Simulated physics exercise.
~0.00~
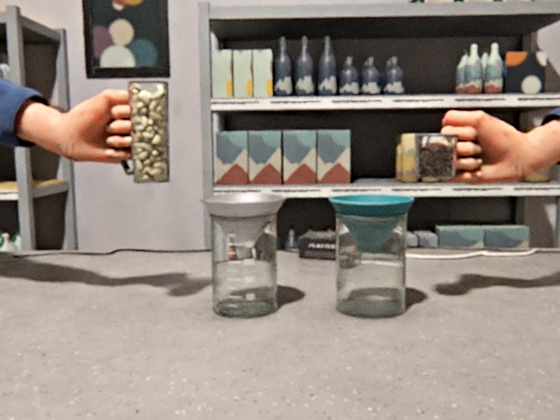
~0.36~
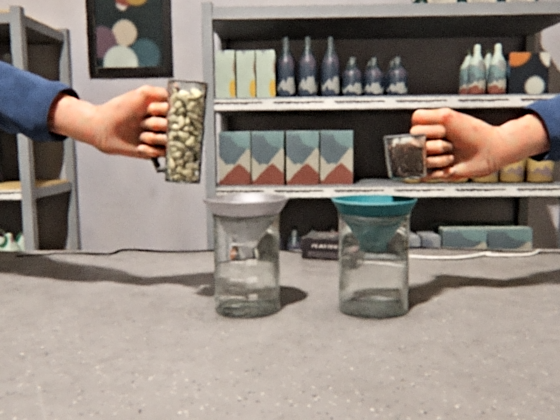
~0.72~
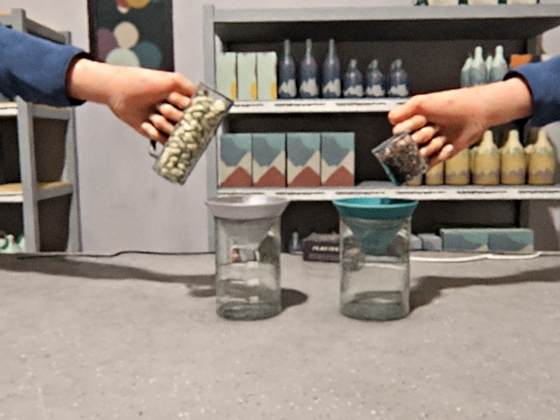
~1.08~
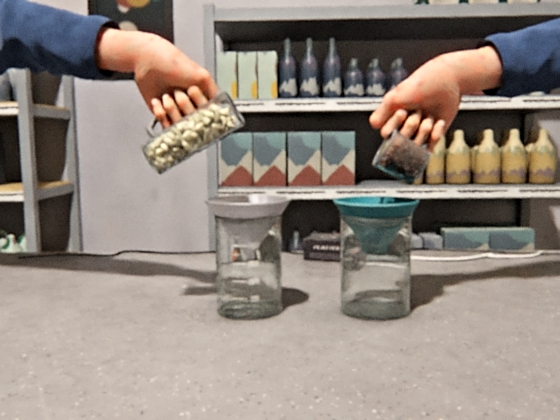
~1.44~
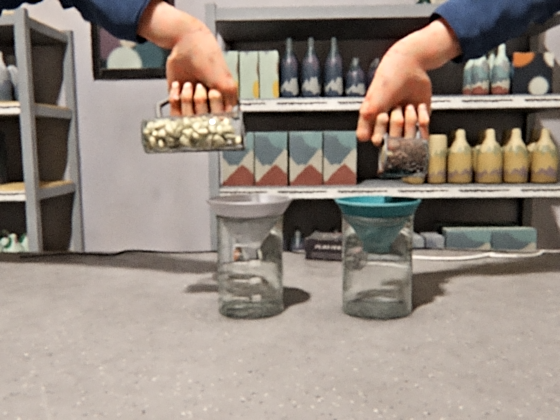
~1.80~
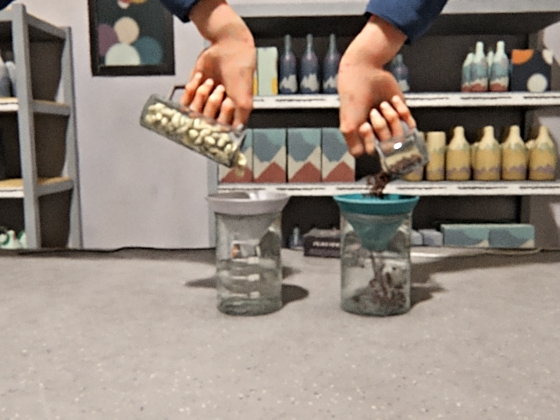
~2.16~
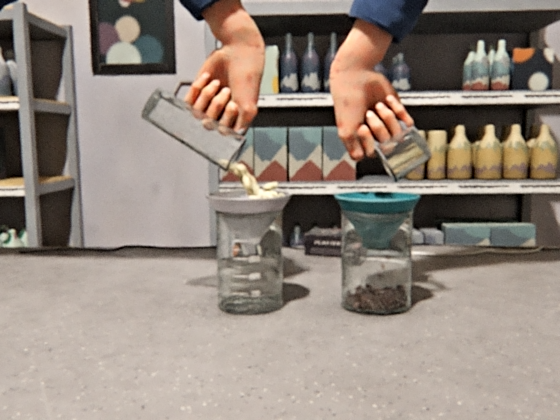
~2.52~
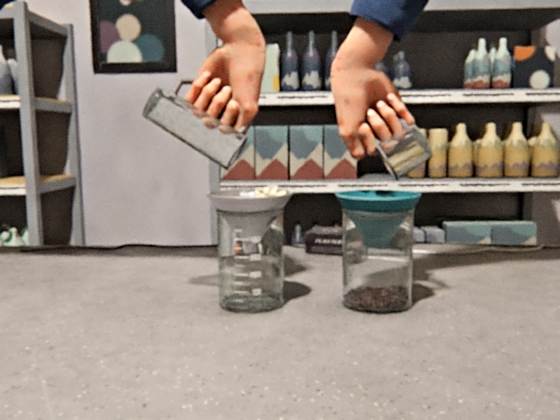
Two hands tipping glass cups over funnels, pale bean-like pieces clogging the left one while dark bits drop into the right jar.
